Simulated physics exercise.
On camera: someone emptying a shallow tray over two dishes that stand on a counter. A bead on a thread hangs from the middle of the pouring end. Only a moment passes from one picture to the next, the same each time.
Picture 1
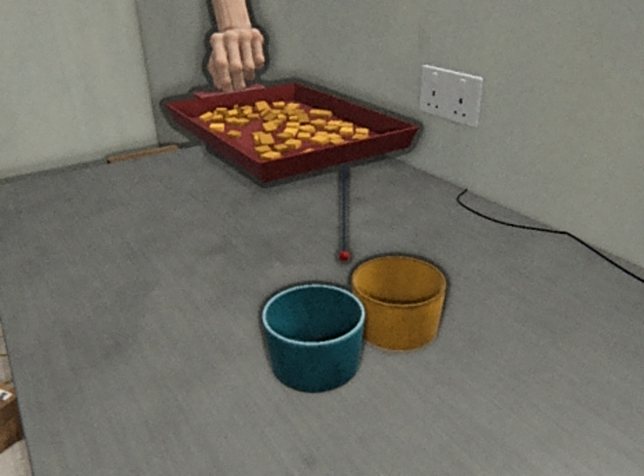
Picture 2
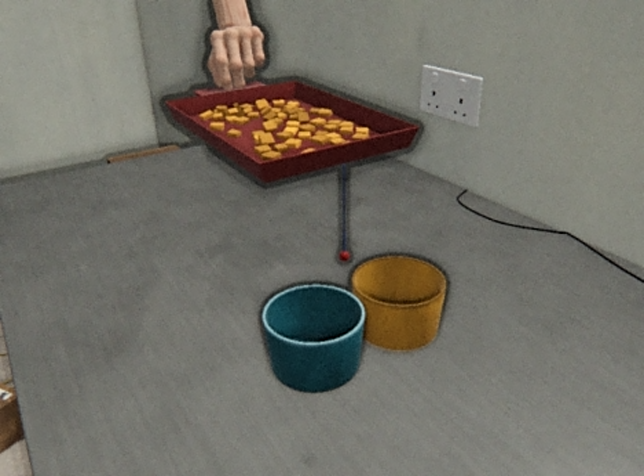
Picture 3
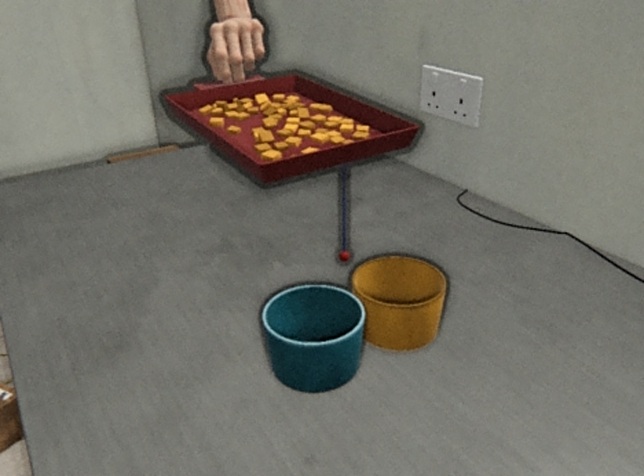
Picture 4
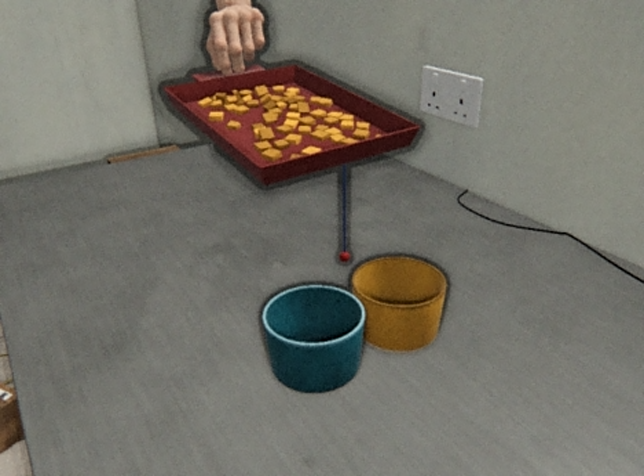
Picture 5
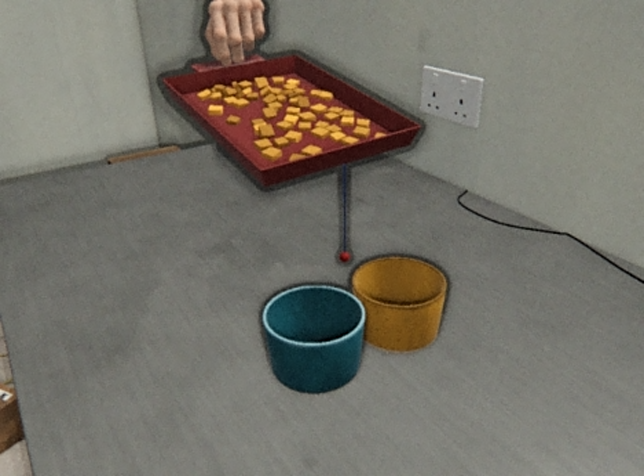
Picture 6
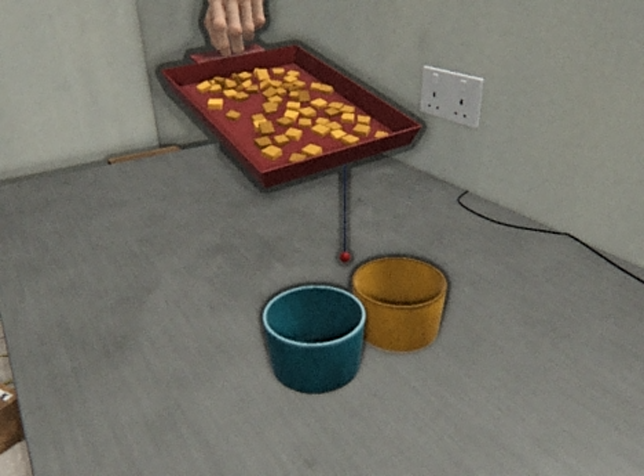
At first, a hand holds a red tray of small yellow-orange crackers nearly level above a teal dish and a mustard-yellow one on a grey counter. Then the hand gradually raises the back of the tray, tilting it a little toward the front, while the crackers stay on it and the dishes remain still.
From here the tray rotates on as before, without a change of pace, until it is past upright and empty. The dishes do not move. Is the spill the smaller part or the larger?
Caught overall: More than half.
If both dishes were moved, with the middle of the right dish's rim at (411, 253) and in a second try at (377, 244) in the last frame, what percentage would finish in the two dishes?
The first gives 40 %, the second 0 %.
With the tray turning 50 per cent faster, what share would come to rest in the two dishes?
Close to 80 per cent.
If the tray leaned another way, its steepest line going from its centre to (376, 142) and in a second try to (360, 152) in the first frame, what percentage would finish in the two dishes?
Roughly 20 per cent, and 50 per cent.
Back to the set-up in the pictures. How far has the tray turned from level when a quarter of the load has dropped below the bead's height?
Near 100 degrees.
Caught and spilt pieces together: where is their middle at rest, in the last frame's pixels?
Roughly at (324, 354).
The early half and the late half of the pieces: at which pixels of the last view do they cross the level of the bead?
Early half (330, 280), late half (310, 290).
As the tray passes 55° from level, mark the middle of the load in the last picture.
Near (300, 137).
Shortly afterwards, tray tipped steeply; all but a few on the tray; only a few in the air.
Next, tray tipped right over; the bulk on the tray; a little in the left dish; only a few in the right dish; only a few outside both; a little in the air.
Some moments later, tray tipped past a quarter turn; near two thirds in the left dish; near a quarter in the right dish; a little outside both.
In the end, tray tipped past a quarter turn; near two thirds in the left dish; near a quarter in the right dish; a little outside both.
